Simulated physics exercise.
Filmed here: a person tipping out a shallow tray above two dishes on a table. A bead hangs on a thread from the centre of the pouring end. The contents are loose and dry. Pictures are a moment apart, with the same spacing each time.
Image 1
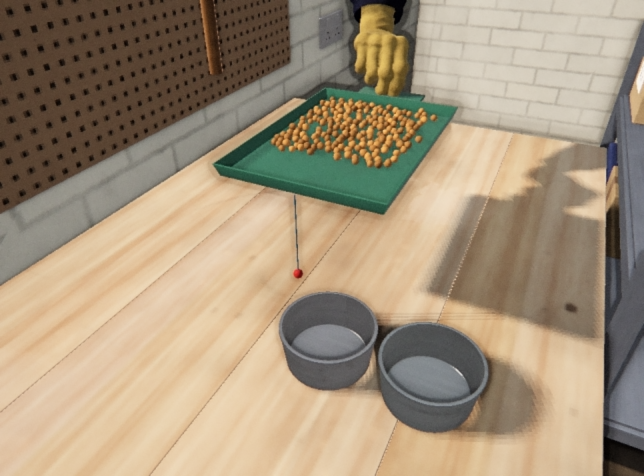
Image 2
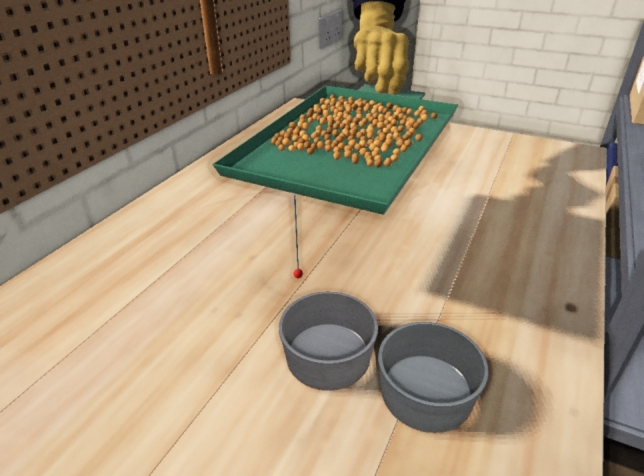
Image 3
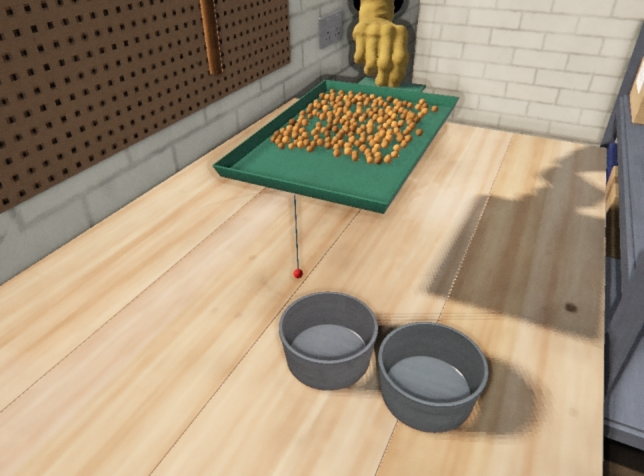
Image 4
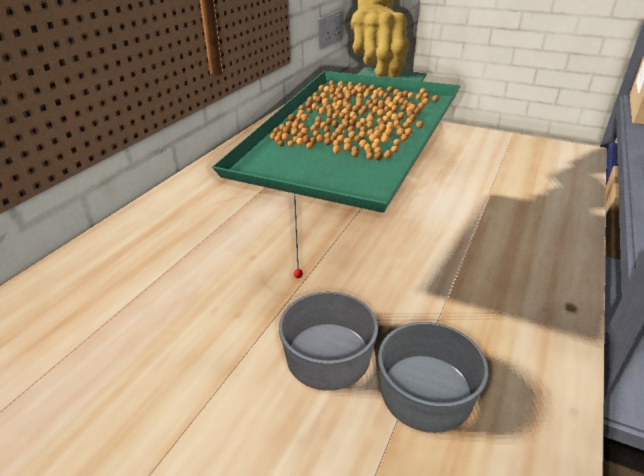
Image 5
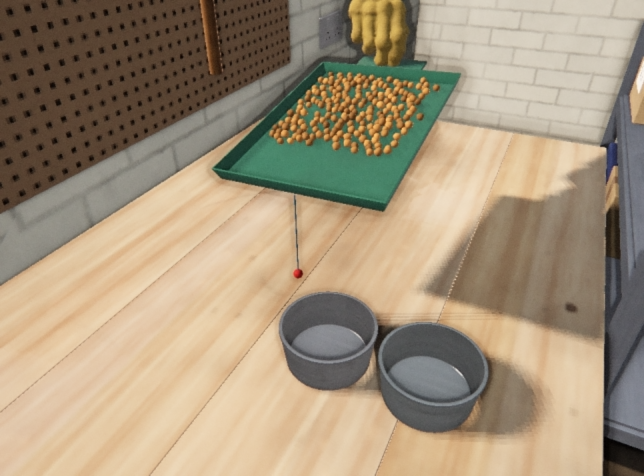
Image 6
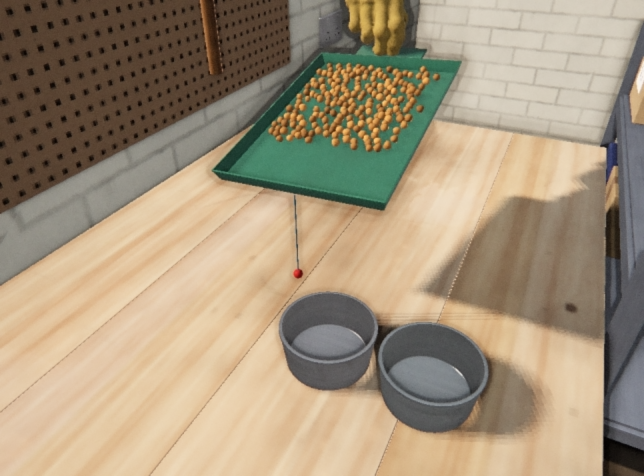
Green tray of roasted chickpeas being gradually raised at its far end by a yellow-gloved hand above two grey dishes.
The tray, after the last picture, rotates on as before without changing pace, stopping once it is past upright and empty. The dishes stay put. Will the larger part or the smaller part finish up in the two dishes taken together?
The smaller part does.
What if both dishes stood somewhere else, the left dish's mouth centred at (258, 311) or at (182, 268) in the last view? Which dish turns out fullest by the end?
The dish at left, then the dish at right.
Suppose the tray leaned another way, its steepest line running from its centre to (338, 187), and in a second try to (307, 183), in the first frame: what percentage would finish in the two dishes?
Case one near 70 %; case two near 40 %.
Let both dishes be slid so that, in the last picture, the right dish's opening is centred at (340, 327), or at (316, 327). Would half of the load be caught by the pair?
First try: Higher than half; second try: Higher than half.
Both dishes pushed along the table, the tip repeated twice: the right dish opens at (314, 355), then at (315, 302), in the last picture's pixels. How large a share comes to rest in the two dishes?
Trial 1 20%, trial 2 80%.
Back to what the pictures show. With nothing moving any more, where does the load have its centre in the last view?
Around (223, 326).
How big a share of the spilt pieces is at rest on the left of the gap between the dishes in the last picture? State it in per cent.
Around 100 per cent, give or take.
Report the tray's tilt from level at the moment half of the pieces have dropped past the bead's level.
About 100°.
Just after the last frame, tray tipped steeply; the larger part on the tray; about a tenth outside both; about a tenth in the air.
A moment on, tray tipped right over; roughly a quarter on the tray; just a few in the left dish; roughly a third outside both; roughly a third in the air.
Further on, tray tipped past a quarter turn; about a tenth in the left dish; almost all outside both.
When it is over, tray tipped past a quarter turn; not one in the right dish; about a tenth in the left dish; almost all outside both.
